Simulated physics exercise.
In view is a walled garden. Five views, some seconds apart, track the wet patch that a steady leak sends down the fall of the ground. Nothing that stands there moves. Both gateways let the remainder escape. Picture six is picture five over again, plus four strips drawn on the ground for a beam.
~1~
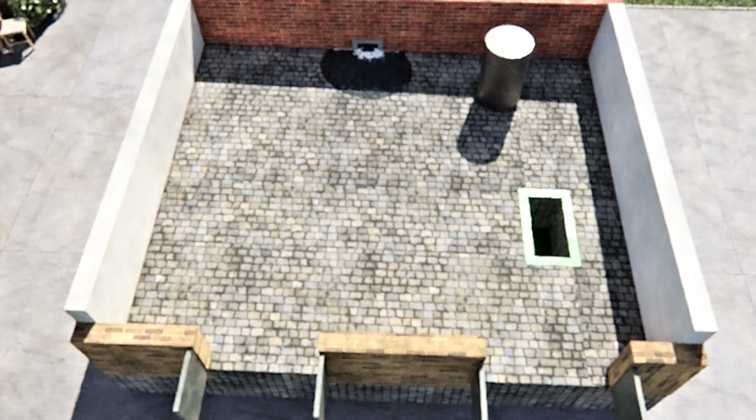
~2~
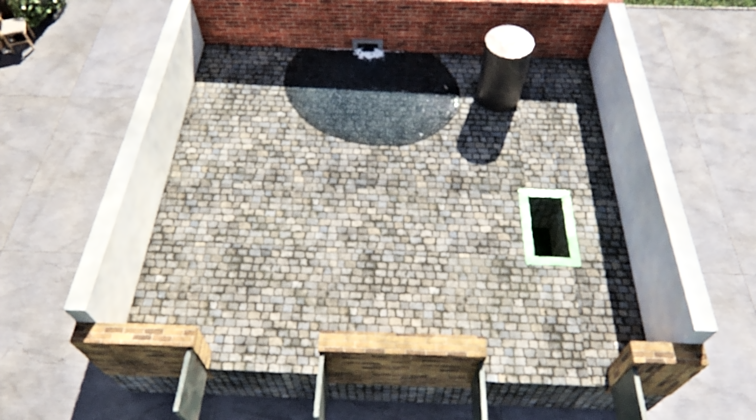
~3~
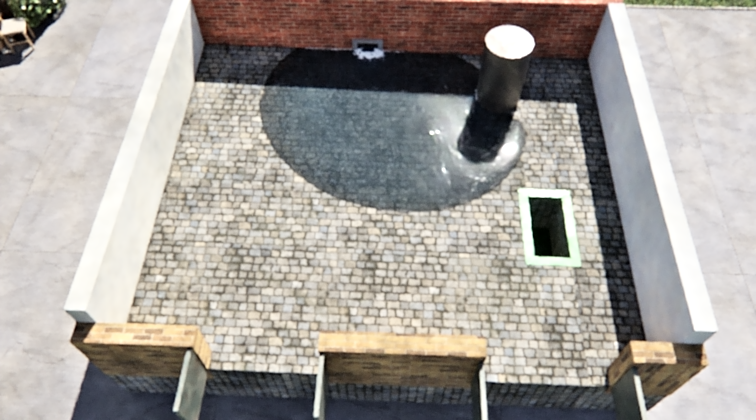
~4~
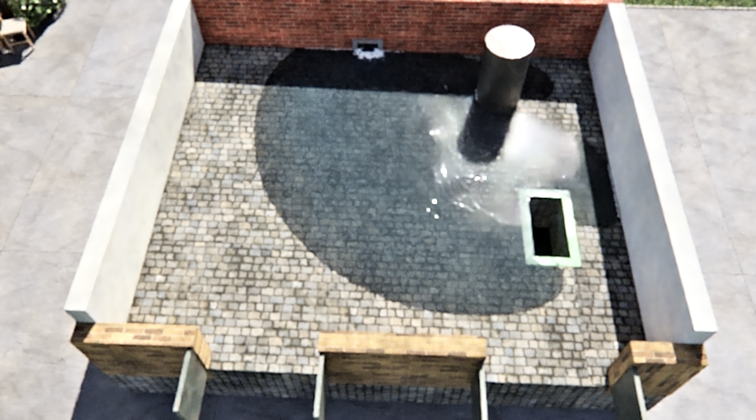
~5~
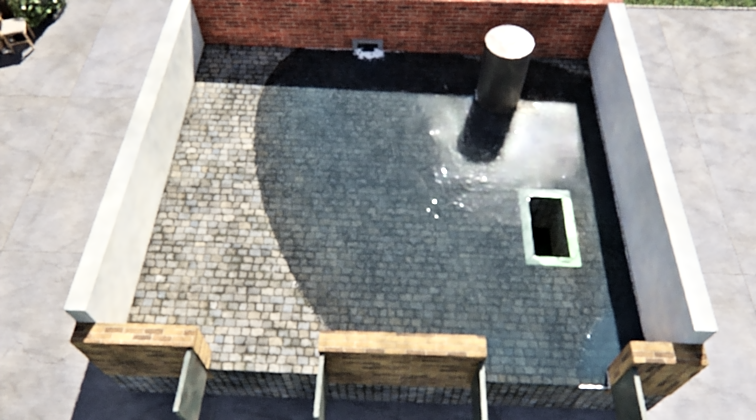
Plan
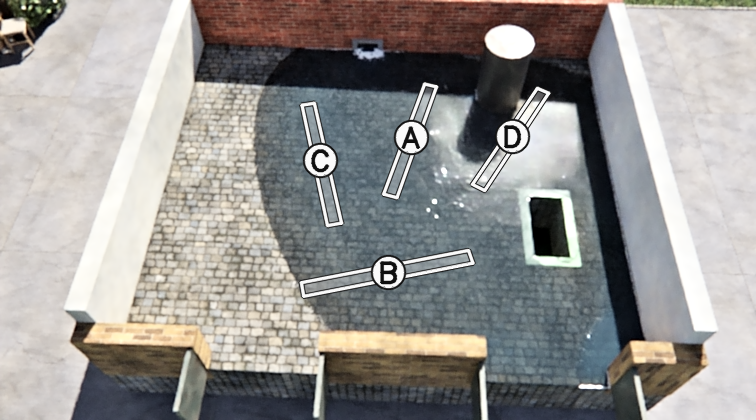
Water spreads from a small opening at the foot of the brick back wall, darkening the pale paving of a walled yard. The dark patch widens toward the viewer and rightward, wraps around the metal cylinder, then surrounds the green-edged drain and reaches the right wall and front, leaving the left side dry.
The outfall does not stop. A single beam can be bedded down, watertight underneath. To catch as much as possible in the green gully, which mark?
Use position B.
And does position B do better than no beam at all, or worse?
Position B is better.
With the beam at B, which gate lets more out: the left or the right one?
More leaves on the right.
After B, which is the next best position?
C.
On the marked copy, A from (390, 195) to (430, 85); B from (302, 289) to (470, 256); C from (308, 104) to (334, 224); D from (478, 187) to (543, 90).
With A, about 28 % of the stream goes into the green gully, about 72 % out by the gates.
With B, about 66 % of the stream goes into the green gully, about 34 % out by the gates.
With C, about 40 % of the stream goes into the green gully, about 60 % out by the gates.
With D, about 21 % of the stream goes into the green gully, about 79 % out by the gates.
